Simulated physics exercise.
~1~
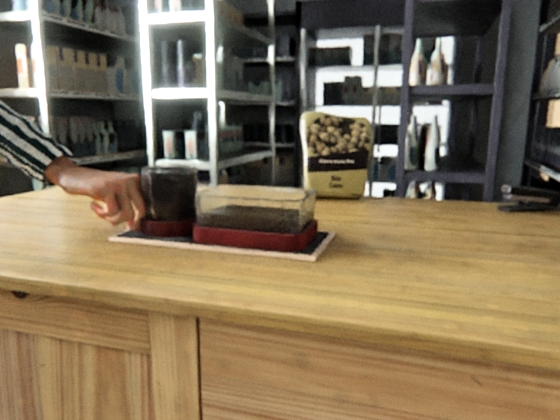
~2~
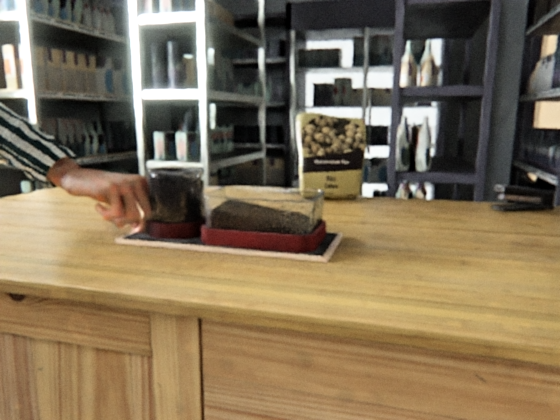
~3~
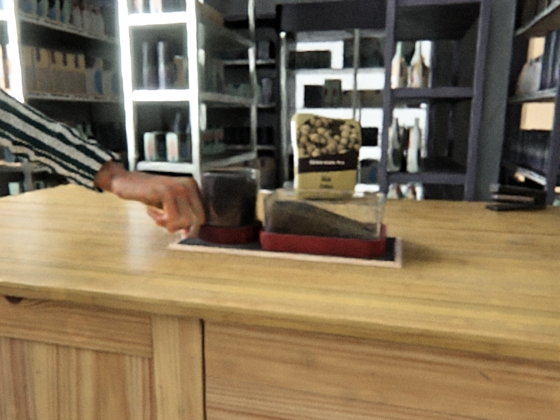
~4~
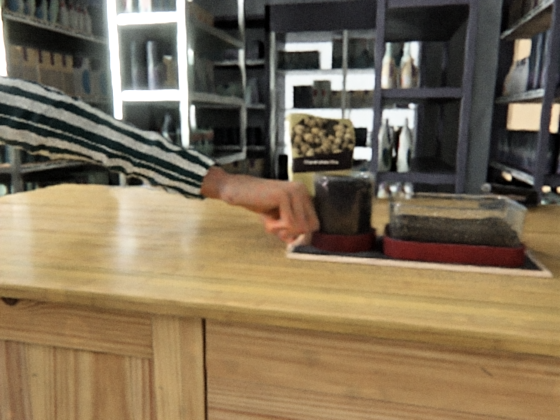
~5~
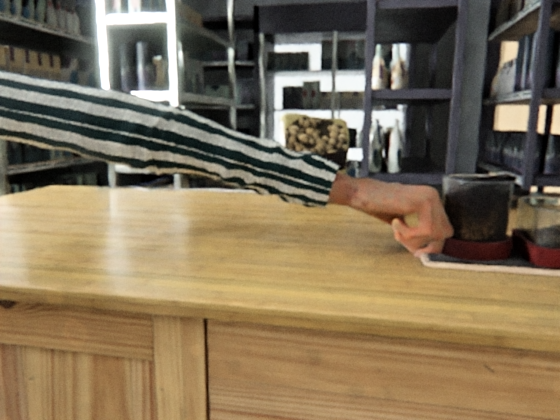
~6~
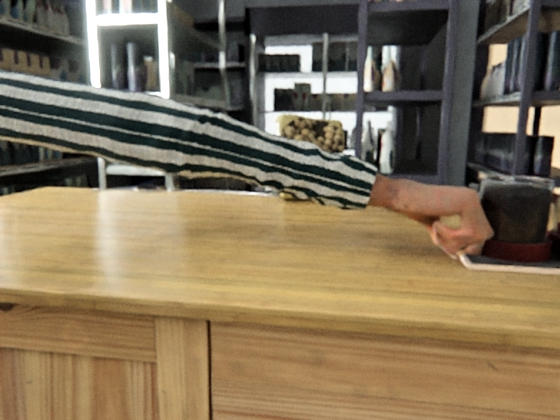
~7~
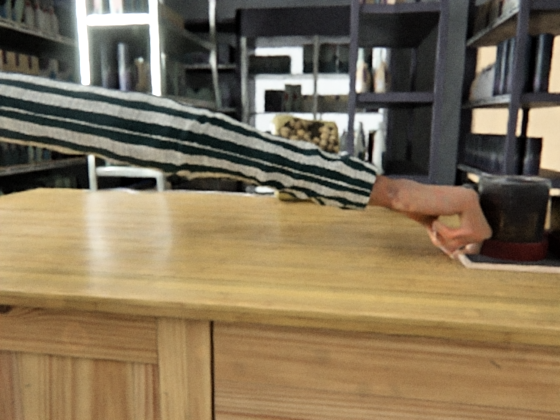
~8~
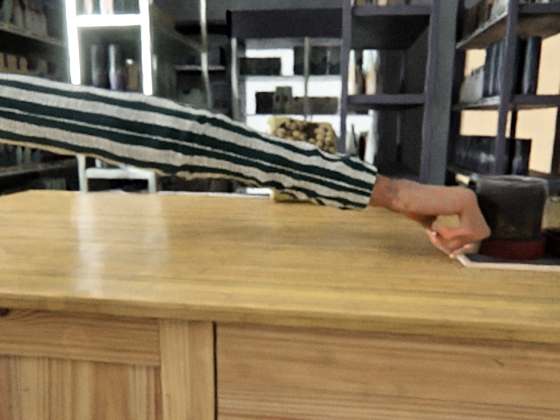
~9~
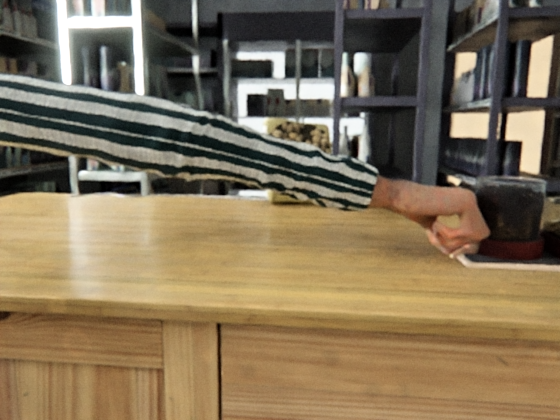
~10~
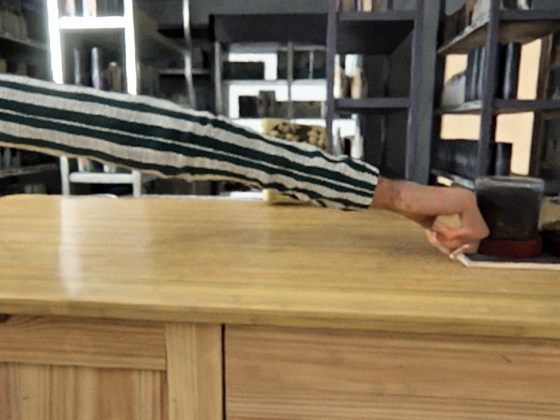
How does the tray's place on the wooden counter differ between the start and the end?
At the start the tray sits left of the middle of the view on the counter. By the end it is far to the right, partly out of view.
